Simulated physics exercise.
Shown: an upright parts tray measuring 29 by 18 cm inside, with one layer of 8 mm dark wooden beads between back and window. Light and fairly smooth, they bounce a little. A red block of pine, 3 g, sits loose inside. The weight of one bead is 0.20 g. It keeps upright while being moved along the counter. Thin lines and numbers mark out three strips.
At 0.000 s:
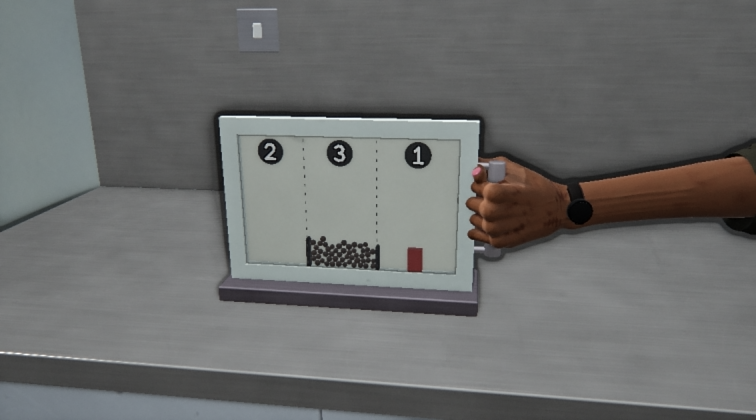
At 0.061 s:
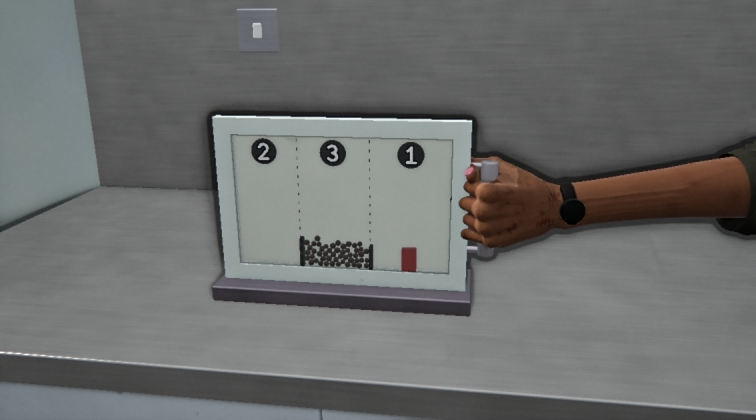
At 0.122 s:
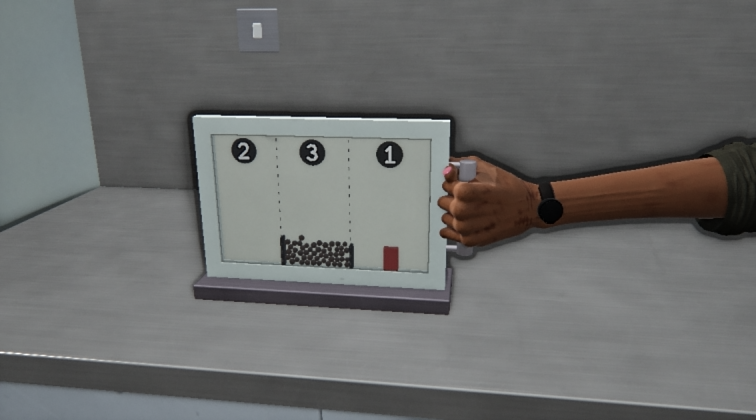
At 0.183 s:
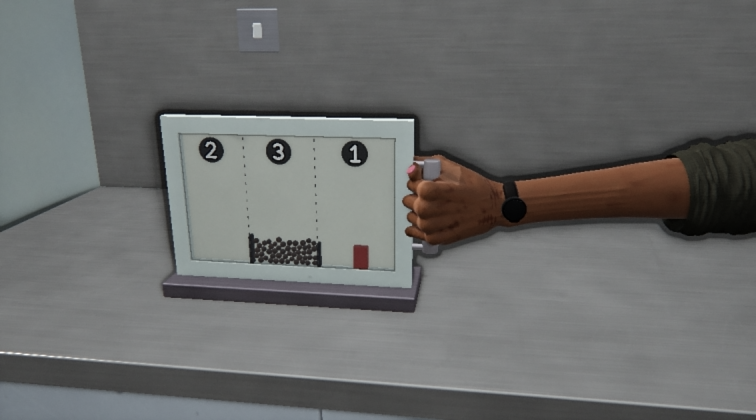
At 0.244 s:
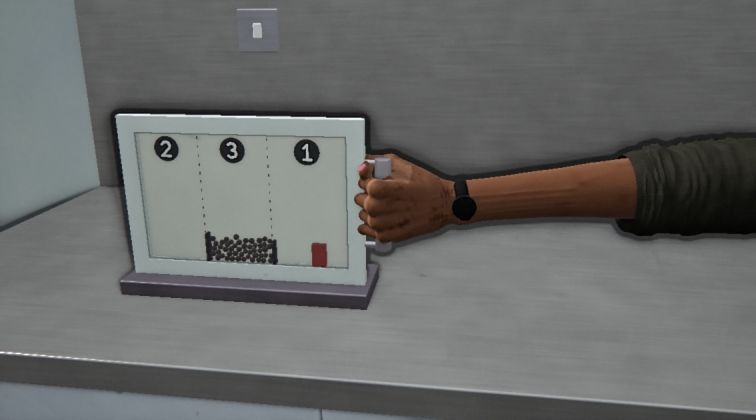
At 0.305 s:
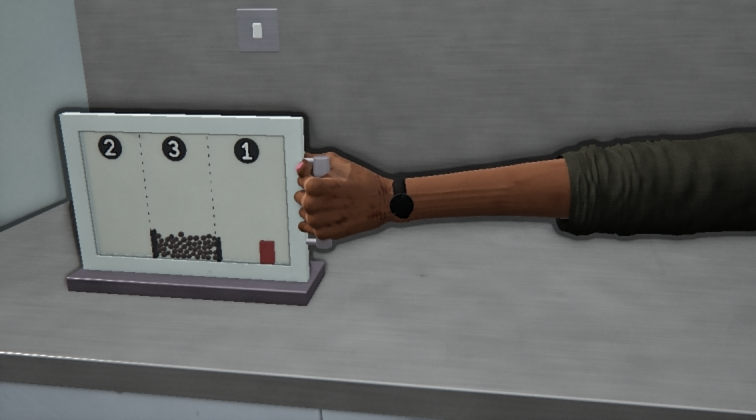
At the start, a hand wearing a dark watch grips the right side of an upright, windowed tray holding a low heap of dark beads and a red block. The arm then pushes the tray steadily left along the grey counter, the beads staying in the middle section and the block to their right.
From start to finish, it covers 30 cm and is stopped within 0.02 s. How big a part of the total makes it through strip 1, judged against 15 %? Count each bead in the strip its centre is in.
It is less than 15 %.
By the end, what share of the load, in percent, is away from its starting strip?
Around 15 percent.
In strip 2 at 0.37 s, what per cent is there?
I'd say close to 0 in a hundred.
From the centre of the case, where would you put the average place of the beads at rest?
About 3 cm left and 8 cm below.
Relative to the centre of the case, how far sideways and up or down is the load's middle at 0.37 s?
Roughly 2 centimetres to the left and 7 centimetres below.
After 0.37 s, it is 30 cm to the left; the beads' middle is 2 cm left of and 7 cm below the centre; no. 3, 100 %.
After 0.47 s, it is 30 cm to the left; the beads' middle is 2 cm left of and 6 cm below the centre; no. 2, 10 %, no. 3, 90 %.
After 0.62 s, it is 30 cm to the left; the beads' middle is 3 cm left of and 7 cm below the centre; no. 2, 15 %, no. 3, 85 %.
All still by 1.1 s, it is 30 cm to the left; no. 1, 0 %, no. 2, 15 %, no. 3, 85 %.
